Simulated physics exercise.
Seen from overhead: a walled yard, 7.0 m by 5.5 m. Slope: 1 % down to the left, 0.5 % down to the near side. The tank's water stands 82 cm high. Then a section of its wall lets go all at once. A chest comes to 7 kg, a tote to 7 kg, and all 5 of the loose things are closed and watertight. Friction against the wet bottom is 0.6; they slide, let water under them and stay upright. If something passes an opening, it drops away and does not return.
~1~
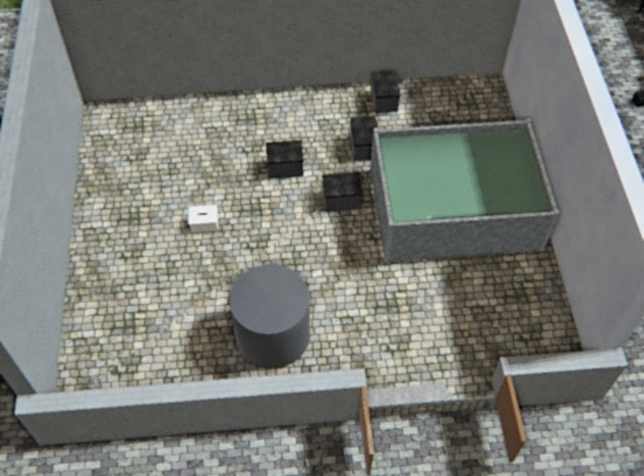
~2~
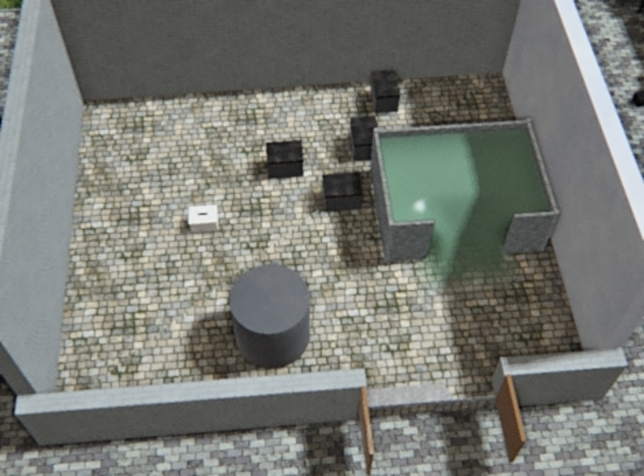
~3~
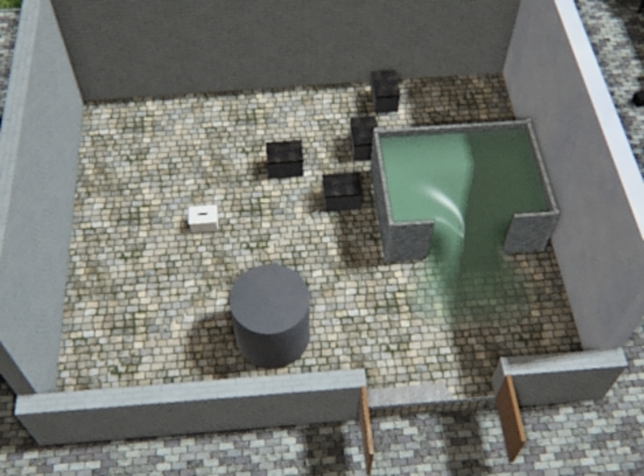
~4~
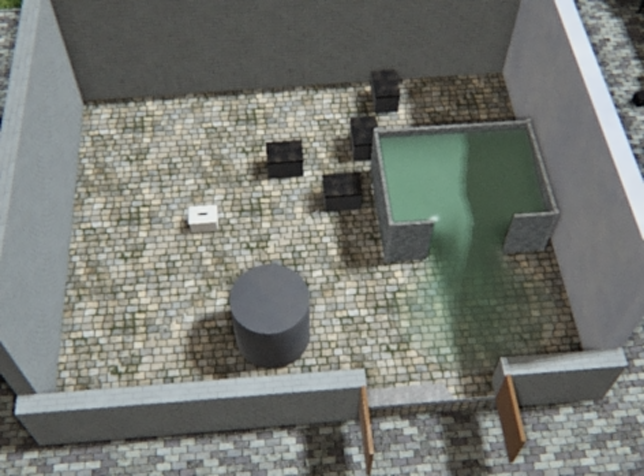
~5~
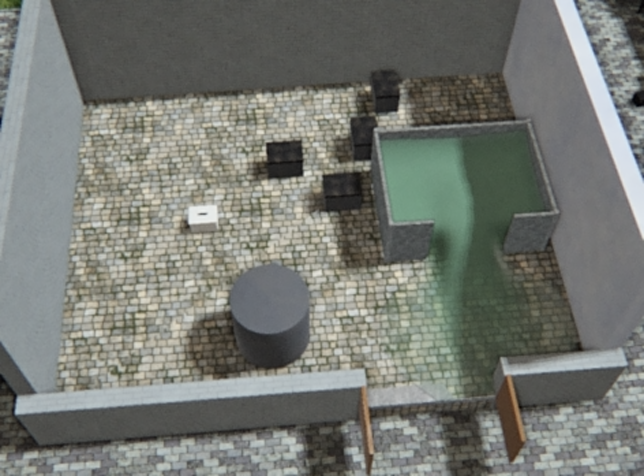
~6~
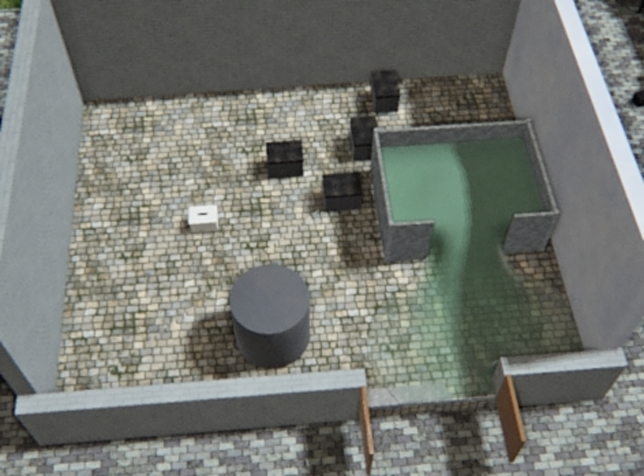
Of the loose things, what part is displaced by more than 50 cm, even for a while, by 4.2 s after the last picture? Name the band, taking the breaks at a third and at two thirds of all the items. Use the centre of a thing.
The portion is beneath a third.
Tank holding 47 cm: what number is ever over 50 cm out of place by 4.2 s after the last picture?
It would come to 0 of them.
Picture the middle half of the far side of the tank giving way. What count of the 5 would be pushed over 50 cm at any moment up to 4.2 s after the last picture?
Result: 2 of them.
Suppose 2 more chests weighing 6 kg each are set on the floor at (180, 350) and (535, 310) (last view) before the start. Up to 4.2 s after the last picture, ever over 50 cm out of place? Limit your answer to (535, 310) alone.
Result: Above the mark.
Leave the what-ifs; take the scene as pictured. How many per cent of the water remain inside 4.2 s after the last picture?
Close to 56 in a hundred parts remain.
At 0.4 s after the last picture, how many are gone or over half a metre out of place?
I make it 0 by then.
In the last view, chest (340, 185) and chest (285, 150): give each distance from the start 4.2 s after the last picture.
Respectively, 0 centimetres and 0 centimetres.
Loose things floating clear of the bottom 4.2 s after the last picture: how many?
Answer: 0.
Then, 0.4 s after the last picture 0 of 5 are over 50 cm from their spots; 0 afloat.
Then, 1.5 s after the last picture 0 of 5 are over 50 cm from their spots; 0 afloat.
Then, 2.8 s after the last picture 0 of 5 are over 50 cm from their spots; 0 afloat.
Then, 4.2 s after the last picture 0 of 5 are over 50 cm from their spots, and 0 have been at some point; 0 afloat.
